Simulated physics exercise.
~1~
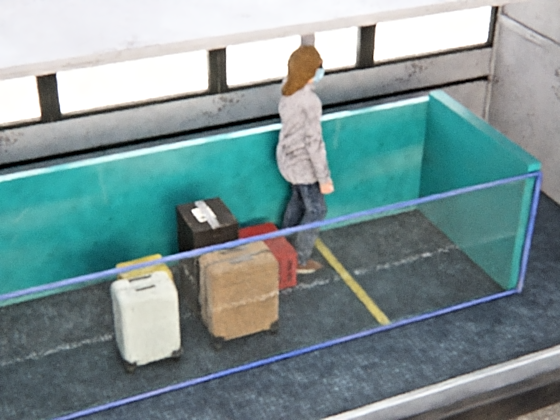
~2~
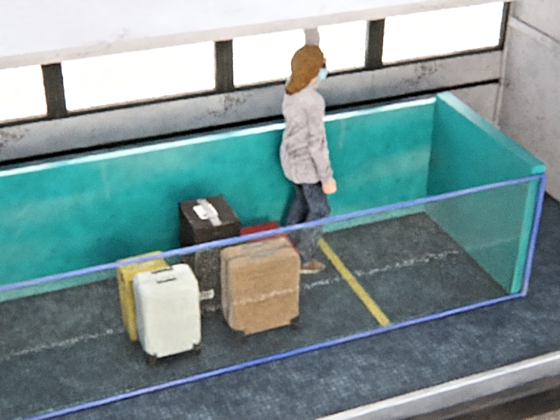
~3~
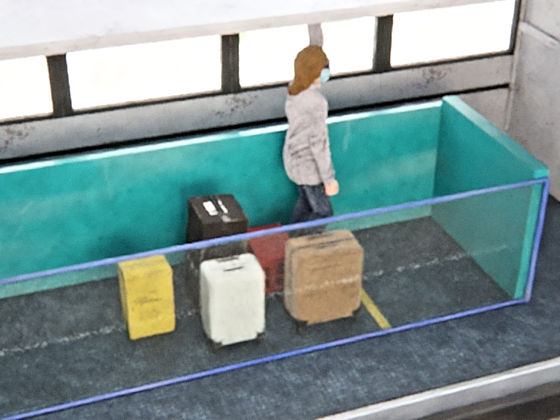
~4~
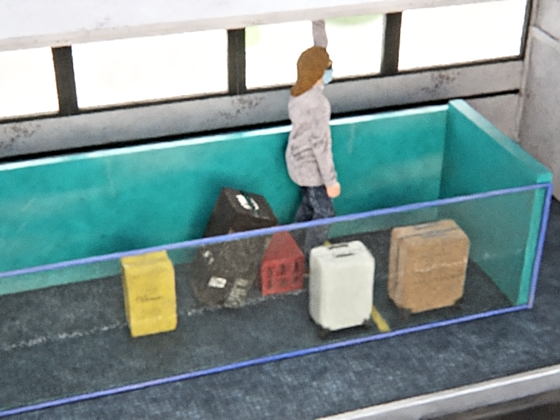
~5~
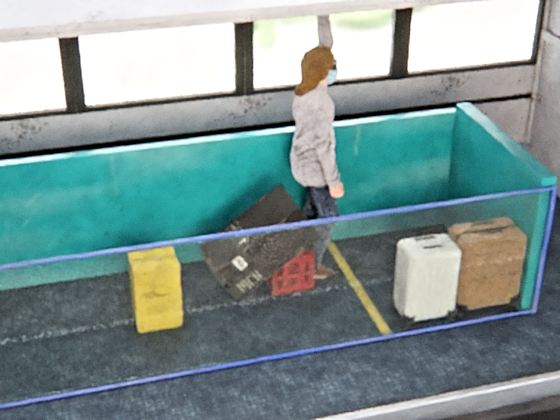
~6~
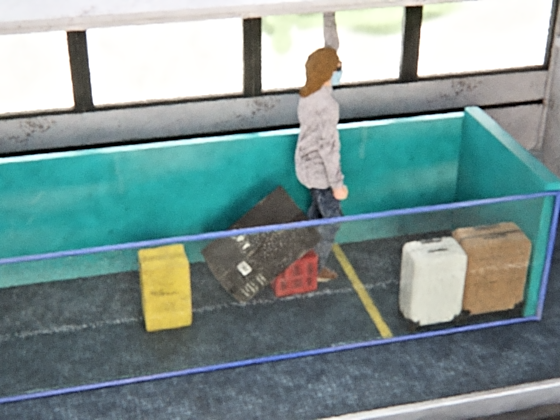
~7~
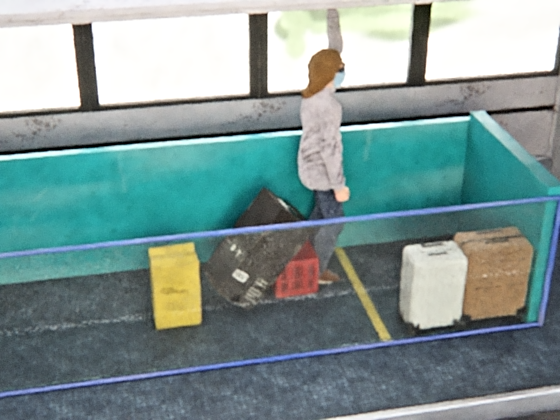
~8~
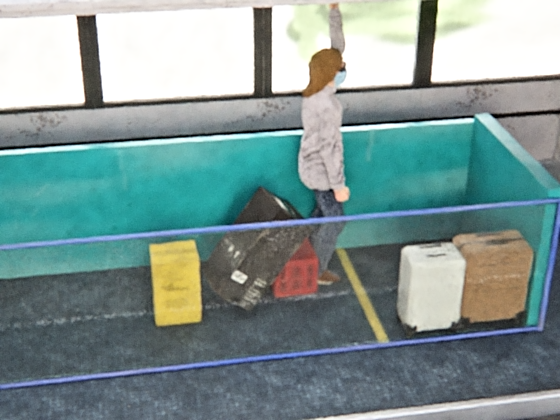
A passenger with brown hair, a mask, a pale patterned top and dark trousers stands holding a rail in a teal-walled tram bay, seen from above at a slight angle. Around the feet are a white case, a larger brown case, a yellow pack, a tall black bag and a red crate, left of a yellow floor line. The white and brown cases roll right and cross the line, staying upright. The black bag tips right and leans over beside the red crate. Both cases rest by the right end, while the yellow pack, bag and crate remain left of the line.
